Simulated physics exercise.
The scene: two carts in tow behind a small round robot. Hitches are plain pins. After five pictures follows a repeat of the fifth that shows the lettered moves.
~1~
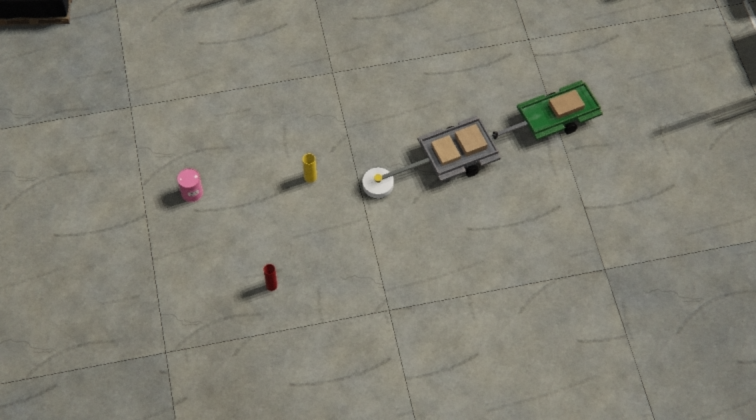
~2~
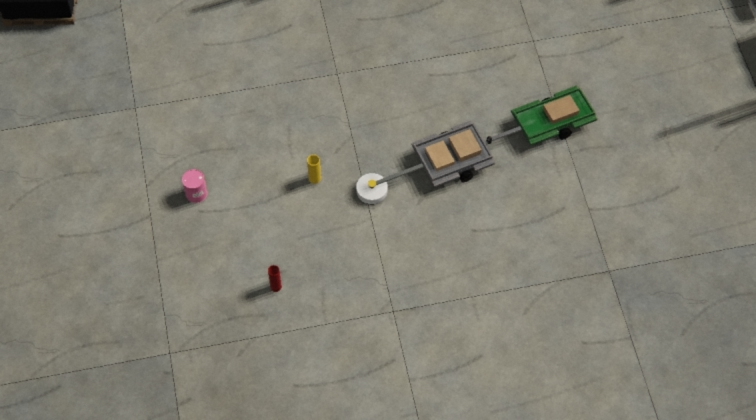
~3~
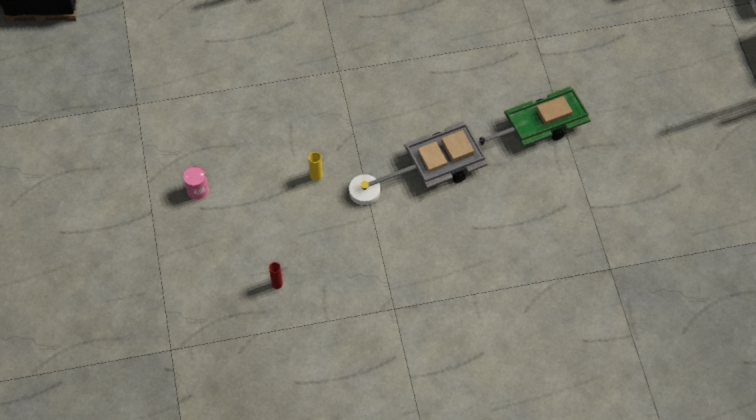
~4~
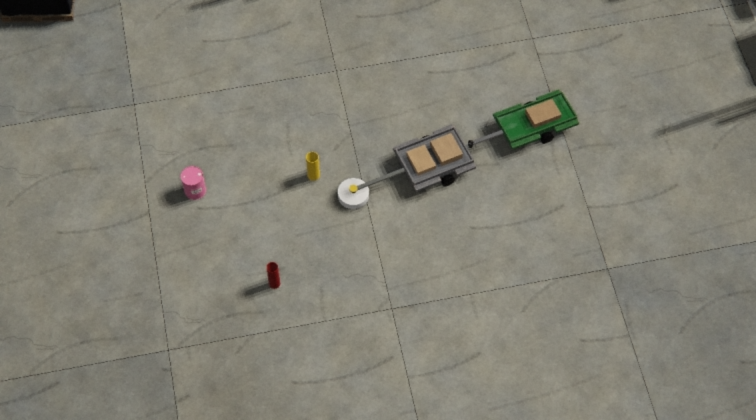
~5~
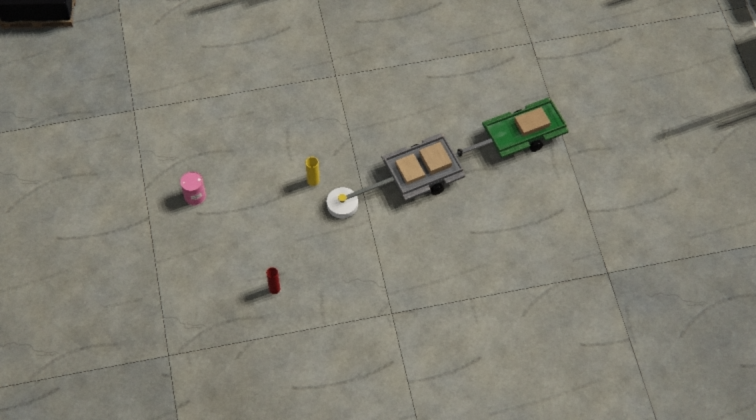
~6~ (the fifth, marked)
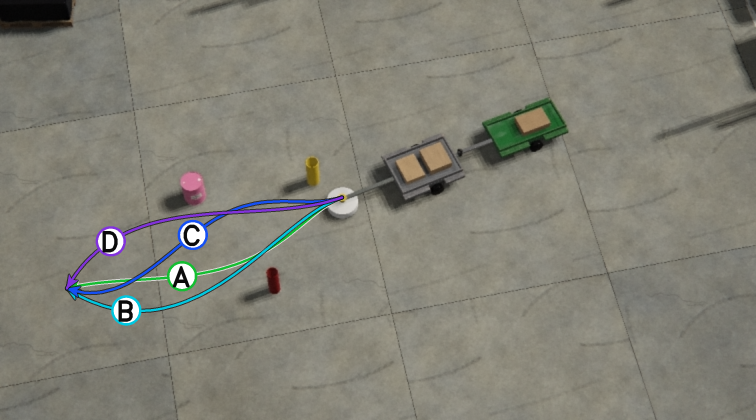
A small round white robot slowly pulled a grey cart and a green cart, both carrying boxes, leftward and slightly down across a tiled floor, while the pink keg and the yellow and red posts stayed put.
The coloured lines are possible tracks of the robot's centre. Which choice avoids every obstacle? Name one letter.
A is the clean one.
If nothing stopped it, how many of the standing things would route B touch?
It touches one.
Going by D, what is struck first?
First the yellow post.
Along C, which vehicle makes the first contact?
The grey cart touches first.
On the marked copy, A from (342, 197) via (218, 270) to (67, 289); B from (342, 197) via (220, 284) to (67, 289); C from (342, 197) via (197, 231) to (67, 289); D from (342, 197) via (190, 216) to (67, 289).
Following A. Soon after the start, robot (262, 257), last cart (438, 160).
Later, robot (159, 283), last cart (353, 204).
In the end, robot (68, 292), last cart (275, 237); nothing has been touched.
As for the rest, B meets the red post; C meets the yellow post; D meets the yellow post and pink keg.
